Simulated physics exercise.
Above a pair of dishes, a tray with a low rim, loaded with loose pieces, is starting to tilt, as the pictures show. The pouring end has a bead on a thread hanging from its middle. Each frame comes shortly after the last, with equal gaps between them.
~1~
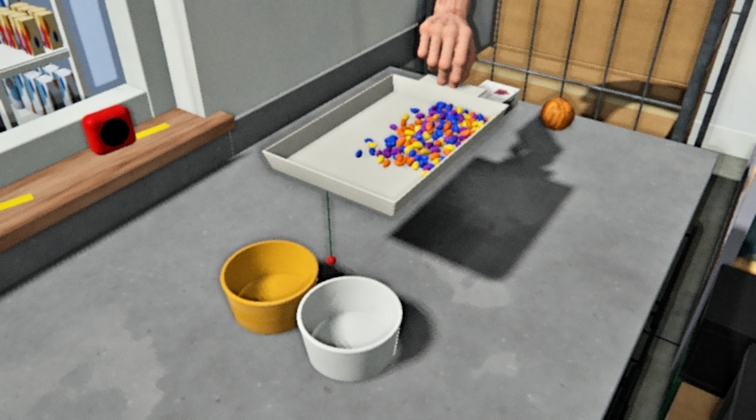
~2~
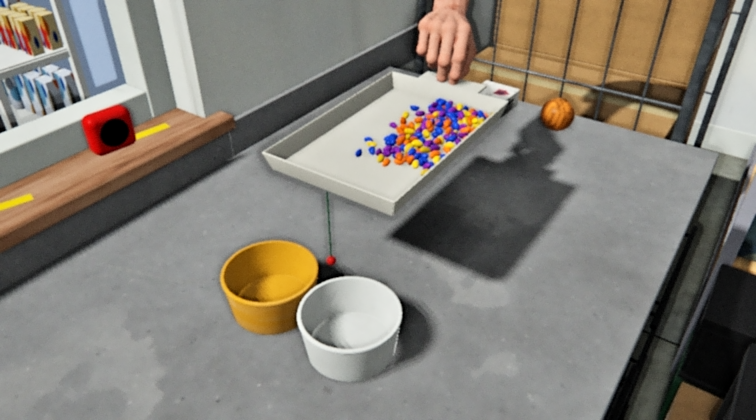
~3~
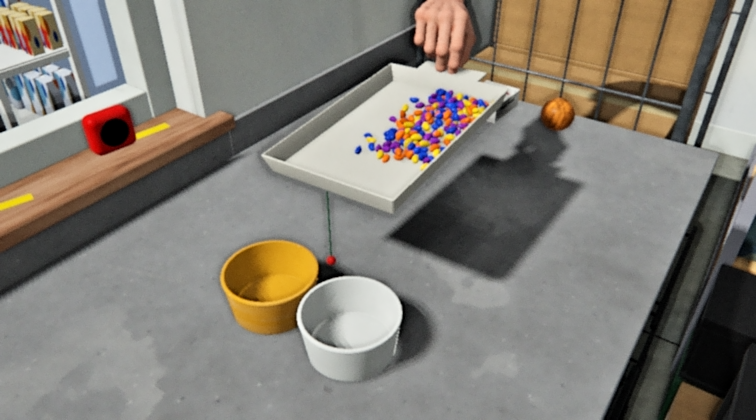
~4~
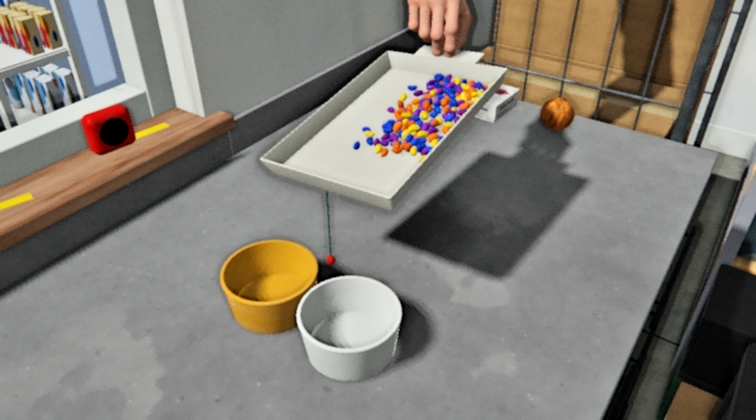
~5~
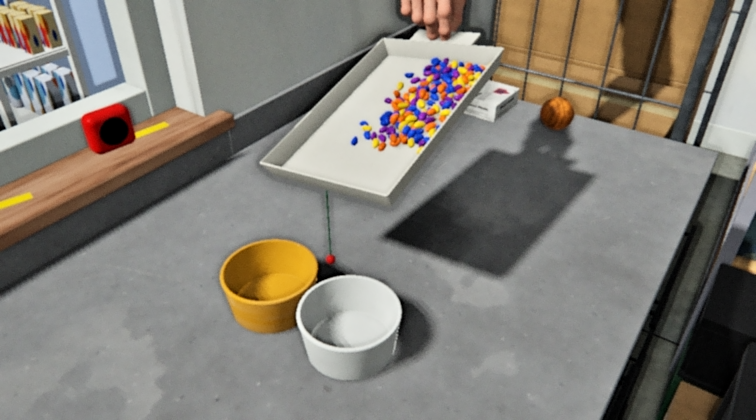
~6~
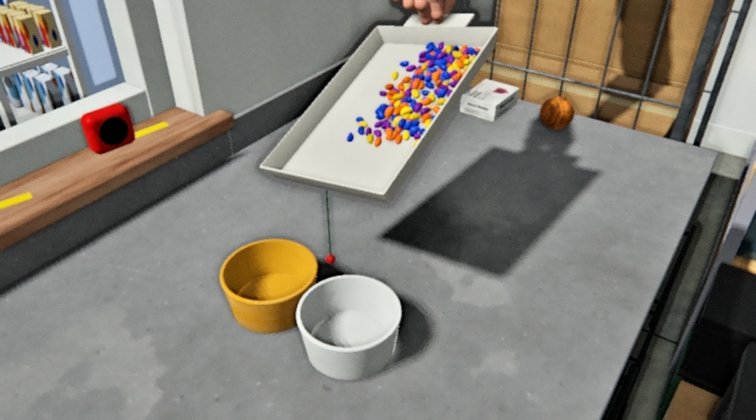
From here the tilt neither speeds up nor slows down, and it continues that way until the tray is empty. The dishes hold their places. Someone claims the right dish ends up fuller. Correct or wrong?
Wrong - the left dish ends fuller.
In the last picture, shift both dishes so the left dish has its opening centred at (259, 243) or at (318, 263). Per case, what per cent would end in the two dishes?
Close to 80 in a hundred, then close to 30 in a hundred.
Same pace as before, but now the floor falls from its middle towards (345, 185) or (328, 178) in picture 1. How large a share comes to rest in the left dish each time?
The first try gives close to 30 percent; the next gives 60 percent.
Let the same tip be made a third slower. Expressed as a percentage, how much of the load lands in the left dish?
That comes to about 90 in every hundred.
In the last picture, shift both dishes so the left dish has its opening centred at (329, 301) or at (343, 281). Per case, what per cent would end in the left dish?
Around 0 and then 0 per cent.
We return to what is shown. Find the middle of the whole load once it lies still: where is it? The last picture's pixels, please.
Around (264, 291).
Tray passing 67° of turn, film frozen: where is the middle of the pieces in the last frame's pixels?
The middle of the pieces sits at roughly (286, 173).
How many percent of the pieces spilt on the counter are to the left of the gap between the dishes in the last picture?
Share to the left: Near 90 per cent.
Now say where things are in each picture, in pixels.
The first frame shows corners of the pouring end at (271, 150) and (393, 197), level; middle of the load at (435, 137), jelly beans; left dish at (239, 311); right dish at (319, 357); bead on its thread at (332, 260).
The second frame shows corners of the pouring end at (271, 151) and (392, 197), level; middle of the load at (435, 135).
The third frame shows corners of the pouring end at (270, 154) and (391, 195), tipped barely, lowest at the left corner; middle of the load at (435, 127).
The fourth frame shows corners of the pouring end at (268, 157) and (388, 192), tipped a little, lowest at the left corner; middle of the load at (434, 115).
The fifth frame shows corners of the pouring end at (268, 160) and (385, 190), tipped clearly, lowest at the left corner; middle of the load at (431, 103).
The sixth frame shows corners of the pouring end at (267, 163) and (381, 188), tipped clearly, lowest at the left corner; middle of the load at (426, 93); left dish at (238, 310); right dish at (319, 356).
Soon, tray tipped steeply; most on the tray; a stray few in the left dish; about a quarter in the air.
A while on, tray tipped past a quarter turn; a small part on the tray; about two thirds in the left dish; about a quarter outside both; a small part in the air.
Towards the end, tray tipped past a quarter turn; most in the left dish; about a quarter outside both.
Finally, tray tipped past a quarter turn; none in the right dish; most in the left dish; about a quarter outside both.
